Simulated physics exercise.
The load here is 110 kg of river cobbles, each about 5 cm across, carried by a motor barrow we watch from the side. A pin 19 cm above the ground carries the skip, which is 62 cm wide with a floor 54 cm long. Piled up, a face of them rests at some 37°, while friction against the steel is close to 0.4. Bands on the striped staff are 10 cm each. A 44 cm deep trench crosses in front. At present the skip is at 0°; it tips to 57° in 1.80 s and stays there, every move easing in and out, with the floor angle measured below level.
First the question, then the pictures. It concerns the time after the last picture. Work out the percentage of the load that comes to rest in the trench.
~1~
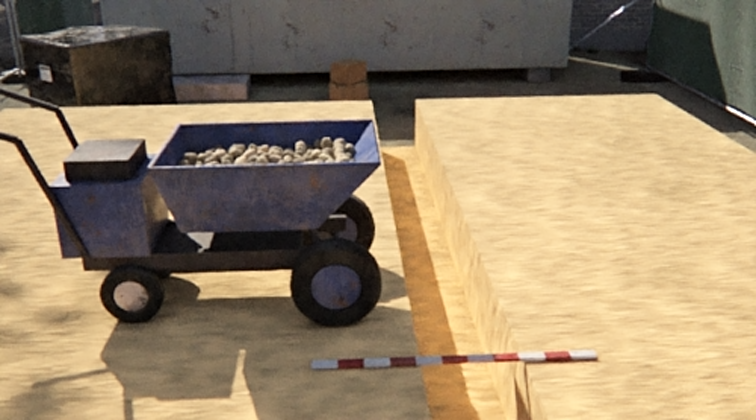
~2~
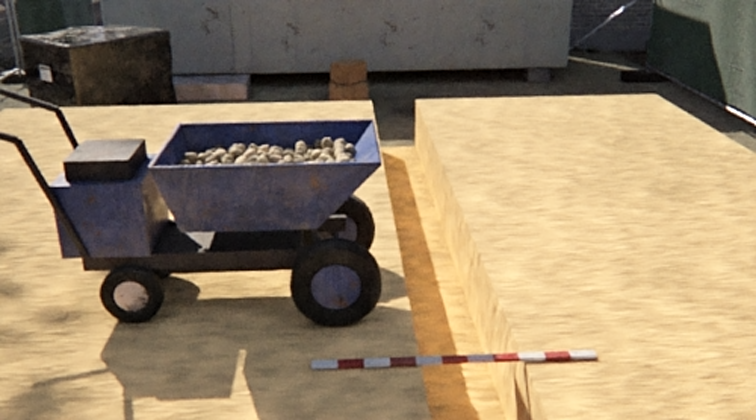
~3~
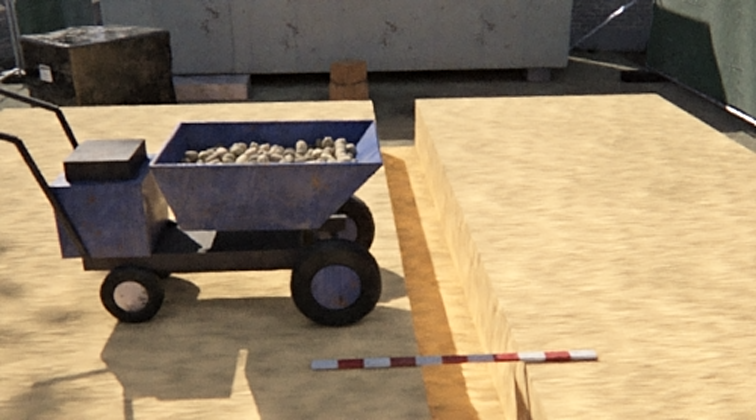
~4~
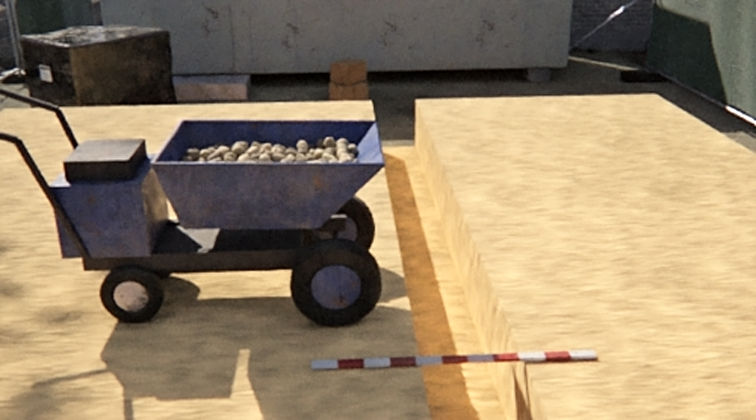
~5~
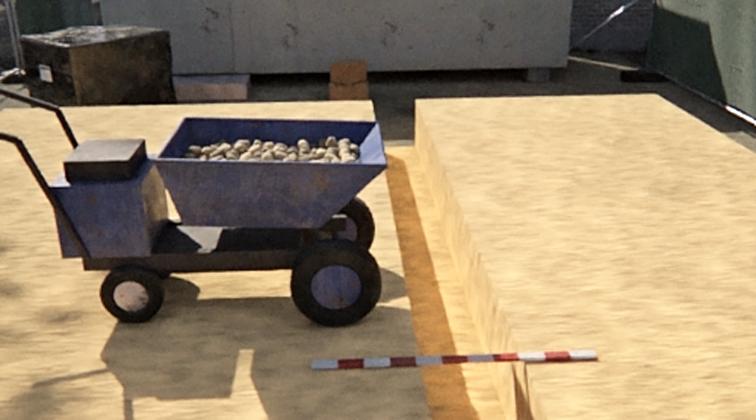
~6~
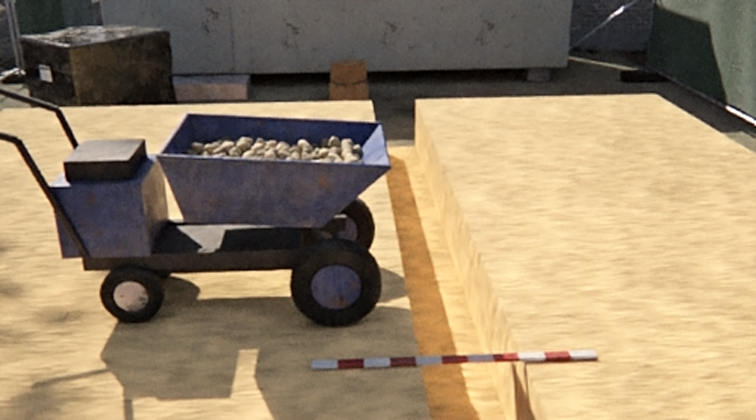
It works out at about 54 per cent of the load.
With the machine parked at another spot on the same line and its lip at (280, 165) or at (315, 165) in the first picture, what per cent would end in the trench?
From the first spot near 60, from the second near 75 per cent.
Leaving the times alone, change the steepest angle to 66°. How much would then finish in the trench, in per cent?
About 55%.
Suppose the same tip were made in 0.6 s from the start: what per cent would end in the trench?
That works out at about 35 in a hundred.
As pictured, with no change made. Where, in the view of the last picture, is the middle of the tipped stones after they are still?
Their centre sits close to (475, 359).
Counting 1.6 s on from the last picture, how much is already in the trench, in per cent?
Something like 10 in a hundred.
Then, 1.0 s after the last picture the floor is at 48°, 100 % in the skip; the foremost stones are at (440, 204).
Then, 1.6 s after the last picture the floor is at 57°, 82 % in the skip, 12 % in the trench, 6 % past the trench; the foremost stones are at (525, 288).
Then, 2.0 s after the last picture the floor is at 57°, 58 % in the skip, 21 % in the trench, 21 % past the trench; the foremost stones are at (577, 275).
Then, 3.9 s after the last picture the floor is at 57°, 23 % in the skip, 54 % in the trench, 23 % past the trench; the foremost stones are at (626, 258).
